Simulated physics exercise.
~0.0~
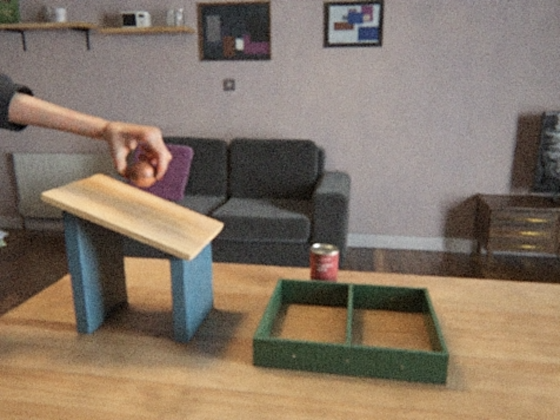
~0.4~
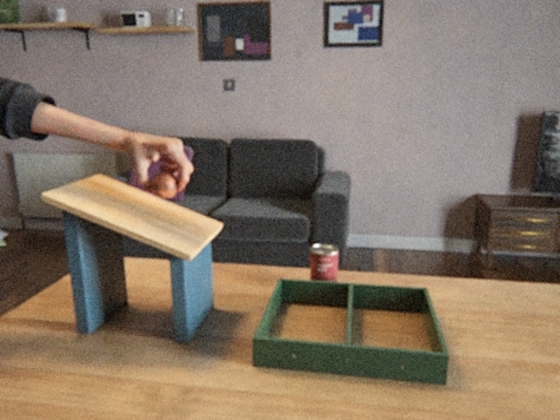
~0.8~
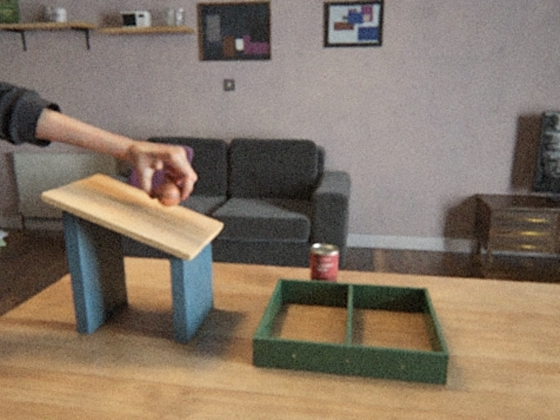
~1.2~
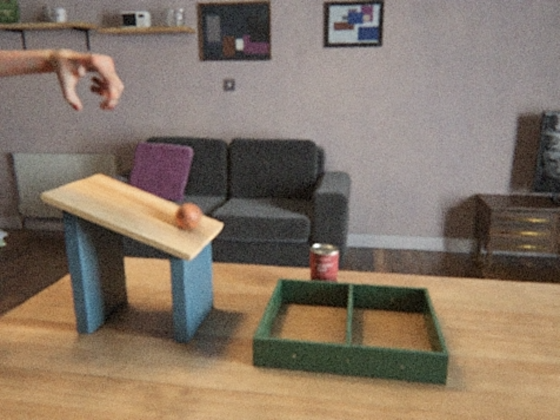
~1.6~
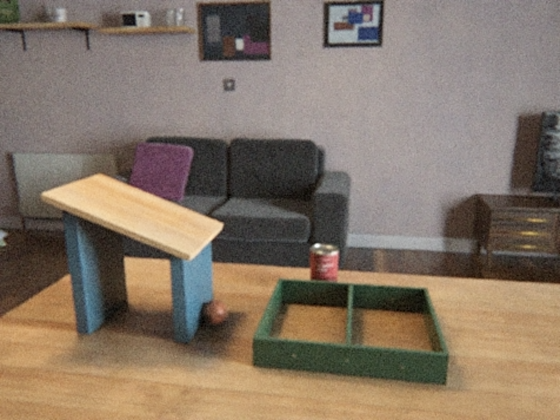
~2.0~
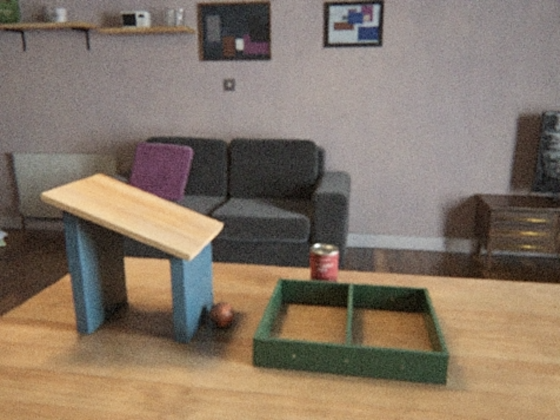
An orange ball was held by a hand over a sloping wooden board, lowered and let go, then it moved down the slope, dropped off the low end and ended up on the table, outside the green two-part tray, while a red tin stood still.
